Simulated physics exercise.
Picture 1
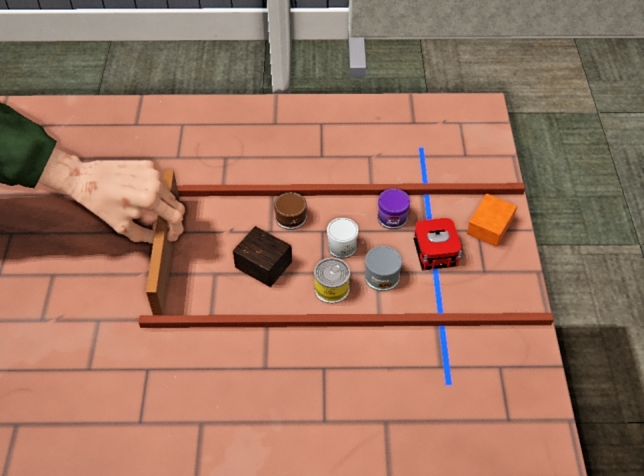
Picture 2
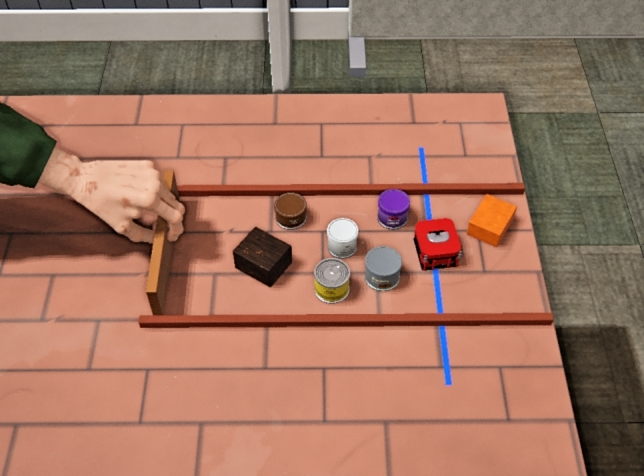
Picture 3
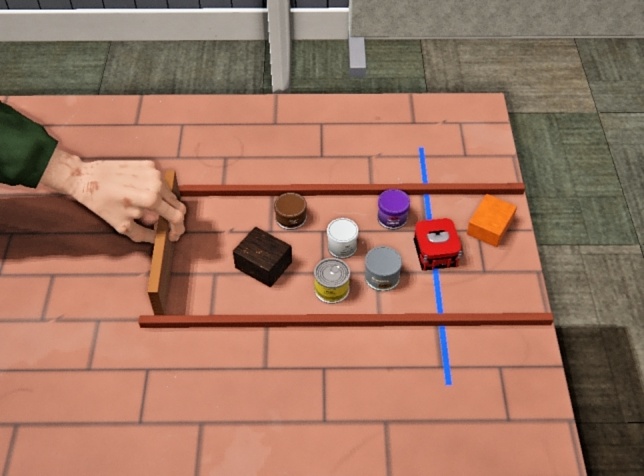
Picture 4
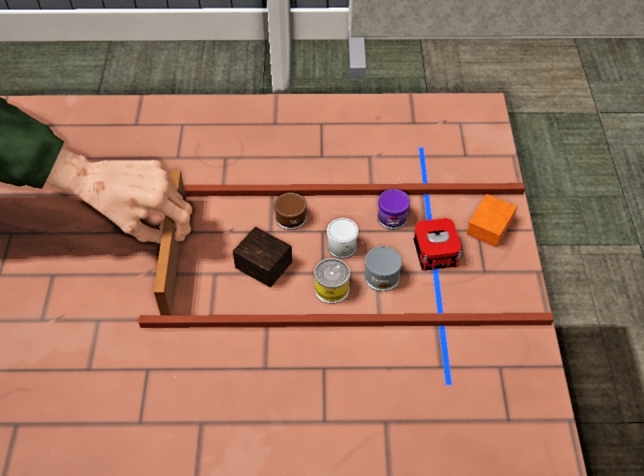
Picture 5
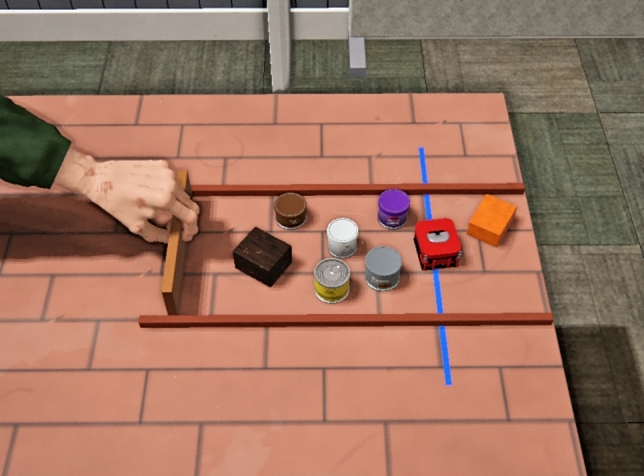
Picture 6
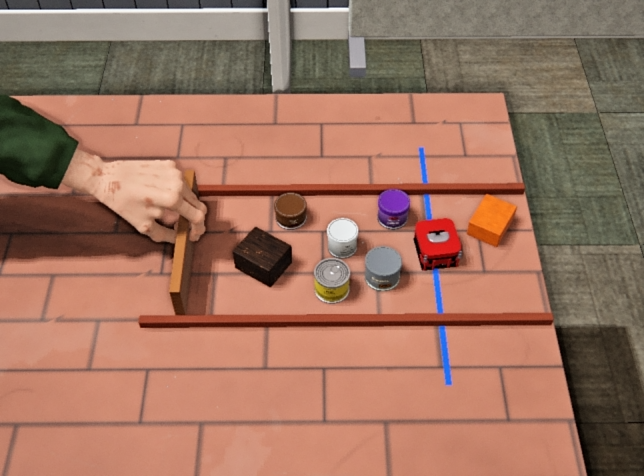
A hand in a green sleeve held a wooden board upright between two rails, then slid it slightly to the right toward the scattered pots and blocks, which all stayed still around the blue line.
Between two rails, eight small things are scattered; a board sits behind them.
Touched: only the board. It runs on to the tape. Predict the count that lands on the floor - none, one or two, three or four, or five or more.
I predict nothing comes down off the table.
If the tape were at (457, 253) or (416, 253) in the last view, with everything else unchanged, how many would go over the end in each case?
Try by try, 0 and 0.
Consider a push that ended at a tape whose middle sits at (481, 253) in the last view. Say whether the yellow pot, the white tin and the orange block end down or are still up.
Going one by one, the yellow pot is not lost, the white tin is not lost, the orange block ends up off.
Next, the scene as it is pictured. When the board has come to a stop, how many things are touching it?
3 in contact.
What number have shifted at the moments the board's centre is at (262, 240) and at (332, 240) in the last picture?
At the first place 1, at the second 5.
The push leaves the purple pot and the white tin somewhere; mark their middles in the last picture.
Final spots - purple pot (475, 198), white tin (461, 225).
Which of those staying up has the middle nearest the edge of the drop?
Orange block.
Early on, none off yet; orange block at rest near (492, 220); red case at rest near (437, 244); purple pot at rest near (393, 210).
Finally, the number that fall off is zero.
